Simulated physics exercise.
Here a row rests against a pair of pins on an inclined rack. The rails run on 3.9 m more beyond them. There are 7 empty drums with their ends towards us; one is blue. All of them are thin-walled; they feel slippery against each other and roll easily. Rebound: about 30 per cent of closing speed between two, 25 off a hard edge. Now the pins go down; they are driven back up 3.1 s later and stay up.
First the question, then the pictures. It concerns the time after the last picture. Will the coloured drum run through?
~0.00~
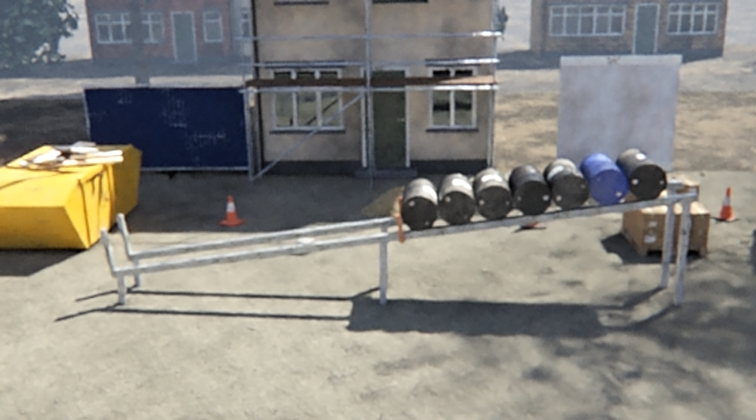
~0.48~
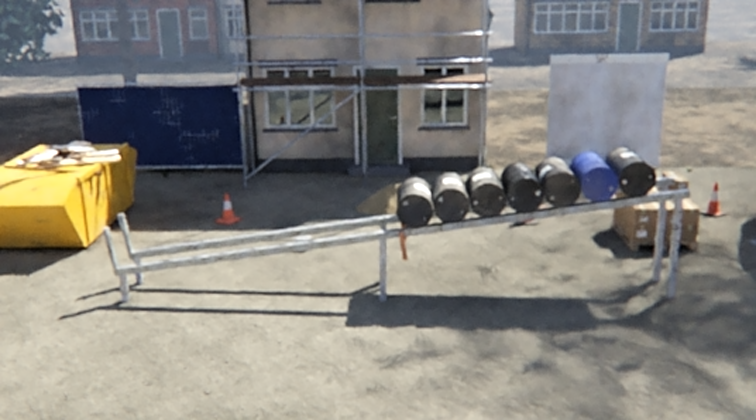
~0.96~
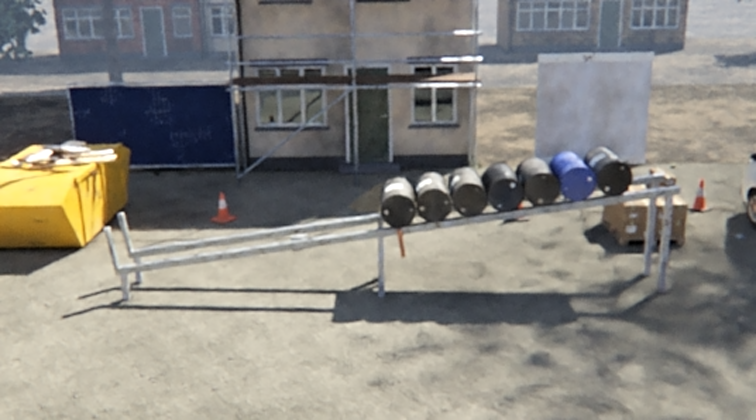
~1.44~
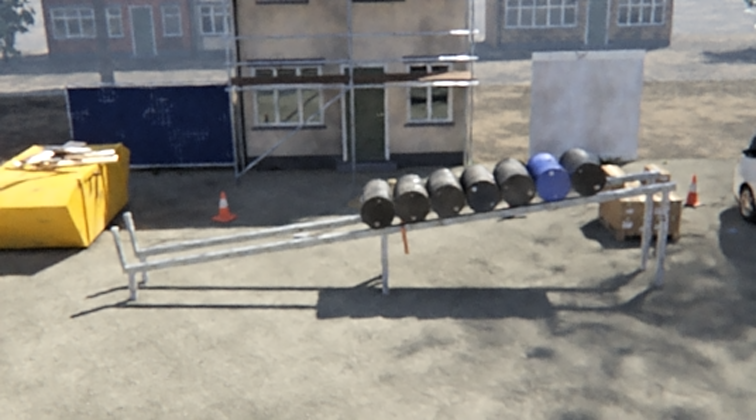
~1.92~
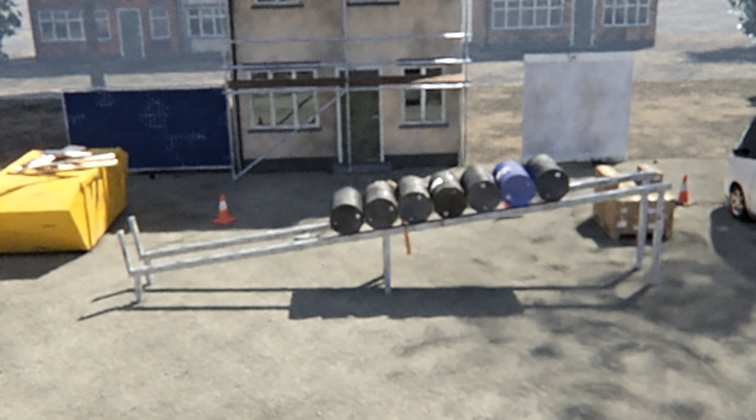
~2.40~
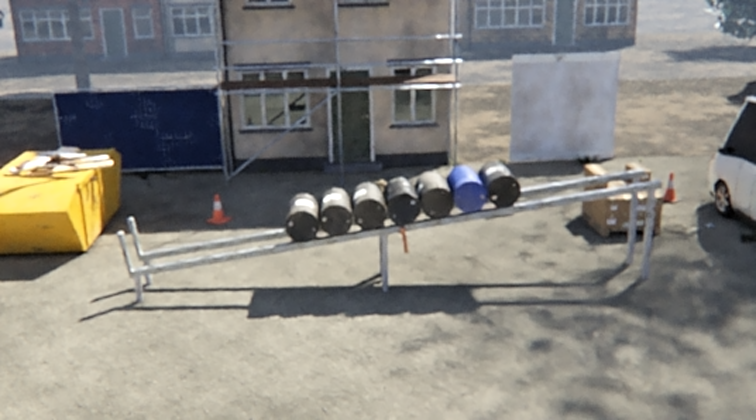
Yes.
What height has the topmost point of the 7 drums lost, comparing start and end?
It sits roughly 50 cm lower at the end.
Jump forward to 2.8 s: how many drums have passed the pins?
Tally by then: 5.
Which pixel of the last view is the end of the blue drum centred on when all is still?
Roughly (313, 224).
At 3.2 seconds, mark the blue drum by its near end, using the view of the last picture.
Around pixel (379, 213).
After 2.8 s, blue is on the rails, 40 cm above the pins, rolling left; 5 through so far.
After 3.2 s, blue is on the rails, 30 cm below the pins, rolling left; 6 through so far.
At rest (4.7 s), blue is on the rails, 125 cm below the pins; 7 through so far.
